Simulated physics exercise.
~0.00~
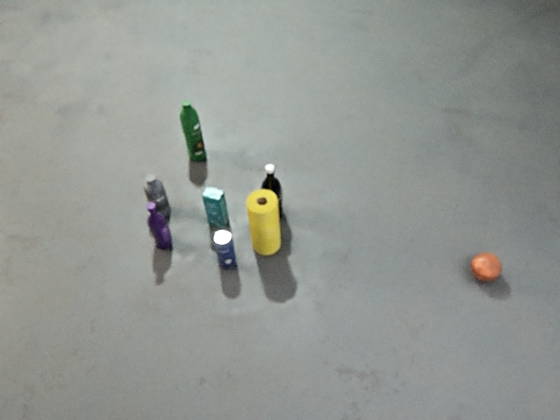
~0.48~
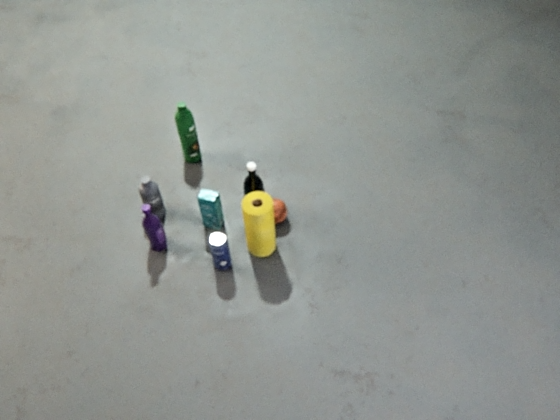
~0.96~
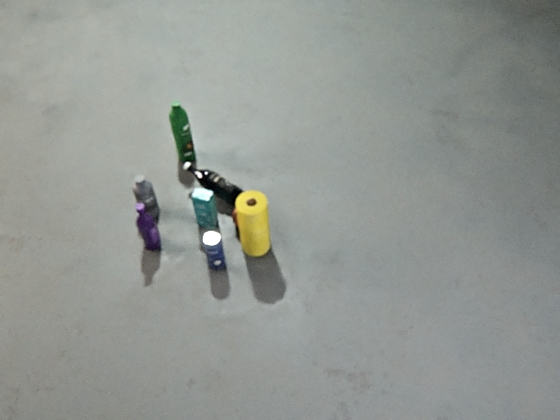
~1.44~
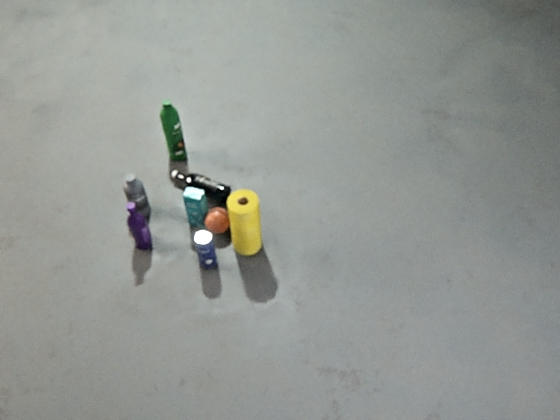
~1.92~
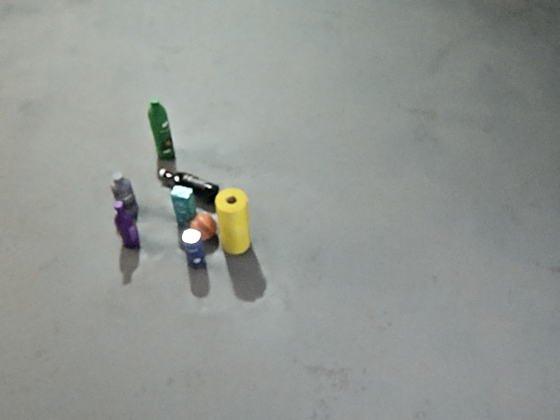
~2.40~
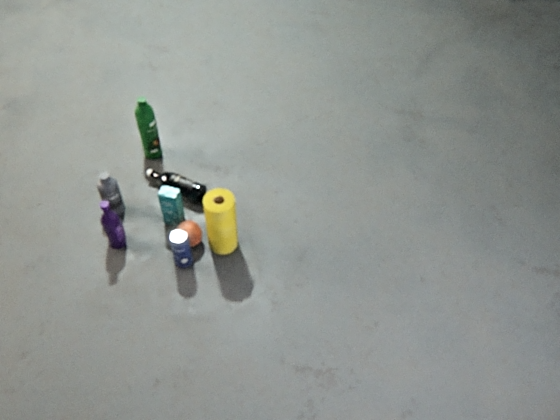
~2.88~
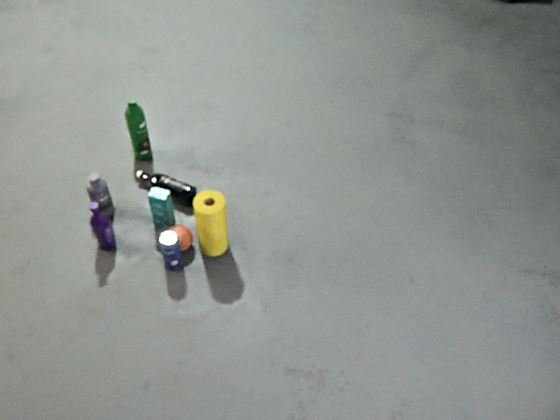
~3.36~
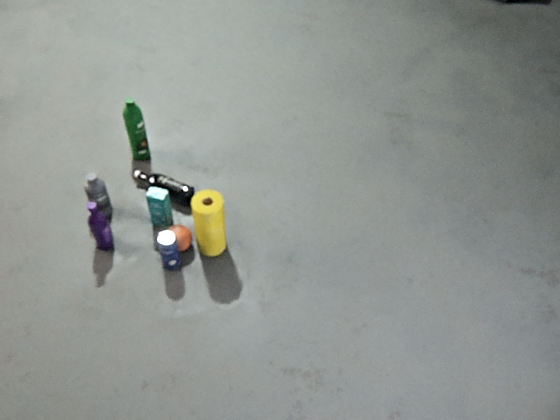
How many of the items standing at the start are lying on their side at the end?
Just one item ends up on its side, the black bottle. The yellow roll, the carton, the can and the other bottles stay upright.
